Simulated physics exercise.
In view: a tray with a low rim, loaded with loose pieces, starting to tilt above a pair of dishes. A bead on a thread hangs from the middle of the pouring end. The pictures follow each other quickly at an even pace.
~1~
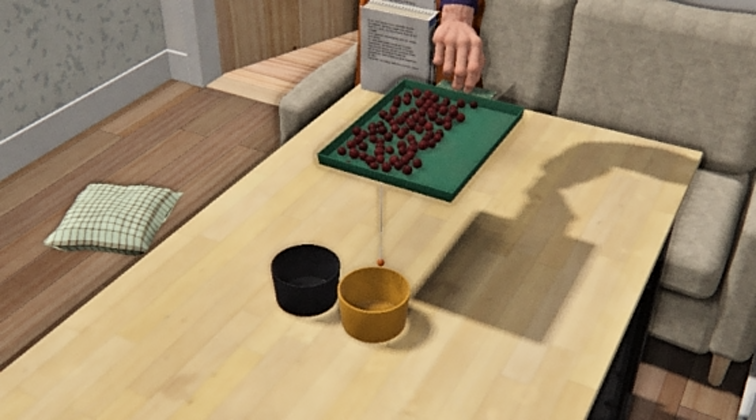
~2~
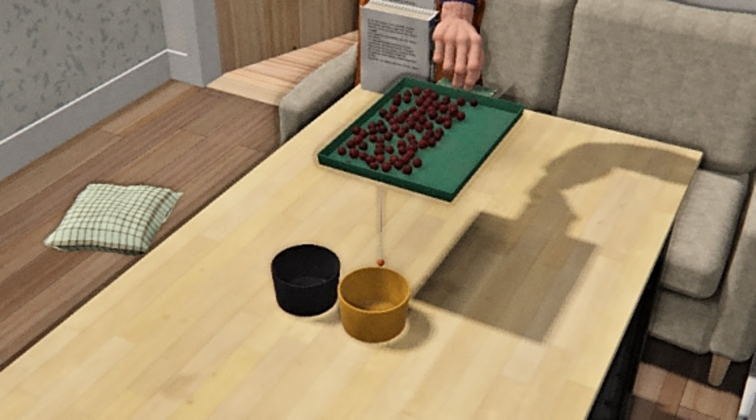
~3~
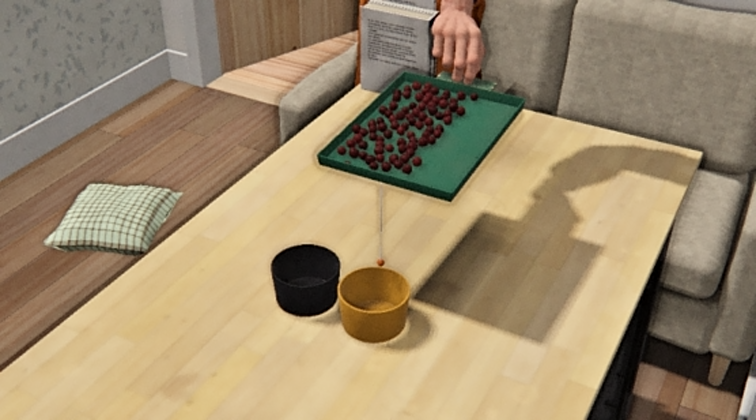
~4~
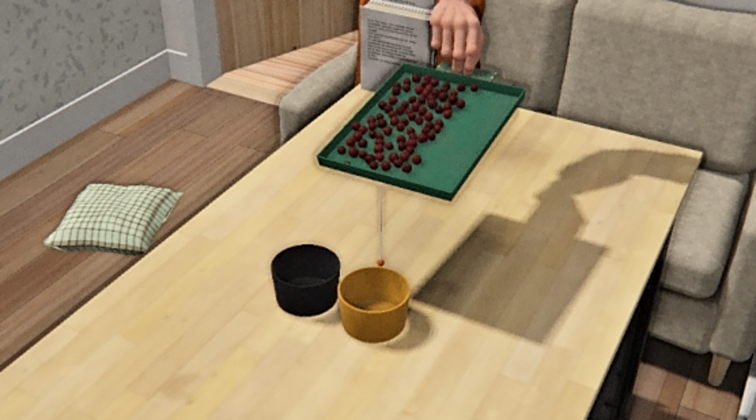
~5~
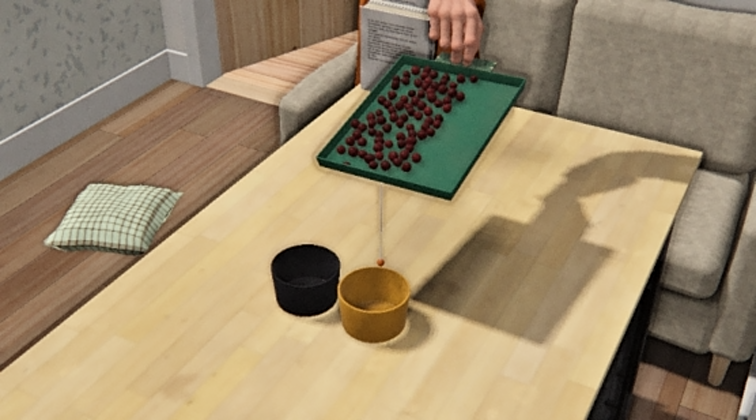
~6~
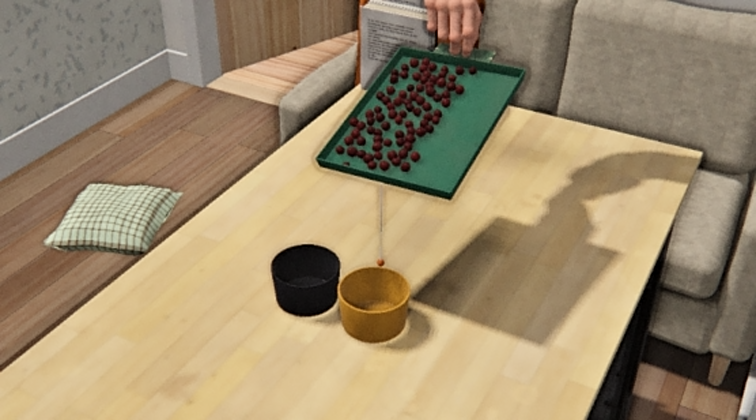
On a pale wooden table, a hand gradually raised the far end of a green tray of dark red cherries above a black dish and a yellow one, while the cherries barely shifted.
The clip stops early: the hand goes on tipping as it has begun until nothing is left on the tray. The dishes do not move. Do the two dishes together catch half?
They take more than half between them.
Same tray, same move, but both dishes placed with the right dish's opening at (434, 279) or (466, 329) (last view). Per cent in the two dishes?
In turn 0 and 20 in a hundred.
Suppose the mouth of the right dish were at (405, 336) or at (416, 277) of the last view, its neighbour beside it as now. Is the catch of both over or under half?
In turn: The smaller part; below a half.
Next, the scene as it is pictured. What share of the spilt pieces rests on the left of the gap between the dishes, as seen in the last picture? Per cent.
It comes to 70 per cent or so.
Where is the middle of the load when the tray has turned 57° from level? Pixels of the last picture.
Roughly at (364, 138).
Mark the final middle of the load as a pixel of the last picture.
Around (334, 307).
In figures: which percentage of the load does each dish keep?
Left dish near 40 in a hundred; right dish near 40.
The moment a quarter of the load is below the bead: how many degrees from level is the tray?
At some 110 degrees.
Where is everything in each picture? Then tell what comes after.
Corners of the pouring end near (319, 154) and (451, 192), level; middle of the load near (406, 130), dried cherries; left dish near (288, 298); right dish near (357, 323); bead on its thread near (381, 263), in the first frame.
Corners of the pouring end near (319, 154) and (451, 192), level; middle of the load near (406, 129), in the second frame.
Corners of the pouring end near (319, 154) and (451, 192), tipped barely, lowest at the left corner; middle of the load near (406, 126), in the third frame.
Corners of the pouring end near (318, 155) and (451, 191), tipped a little, lowest at the left corner; middle of the load near (405, 122), in the fourth frame.
Corners of the pouring end near (318, 157) and (450, 191), tipped a little, lowest at the left corner; middle of the load near (405, 118), in the fifth frame.
Corners of the pouring end near (318, 158) and (450, 191), tipped a little, lowest at the left corner; middle of the load near (403, 114); left dish near (288, 298); right dish near (357, 323), in the sixth frame.
Shortly afterwards, tray tipped steeply; the whole lot on the tray.
Next, tray tipped right over; all but a few on the tray; only a few in the air.
Some moments later, tray tipped past a quarter turn; near a third in the right dish; near a third in the left dish; near a quarter outside both.
In the end, tray tipped past a quarter turn; near a third in the right dish; near a third in the left dish; near a quarter outside both.
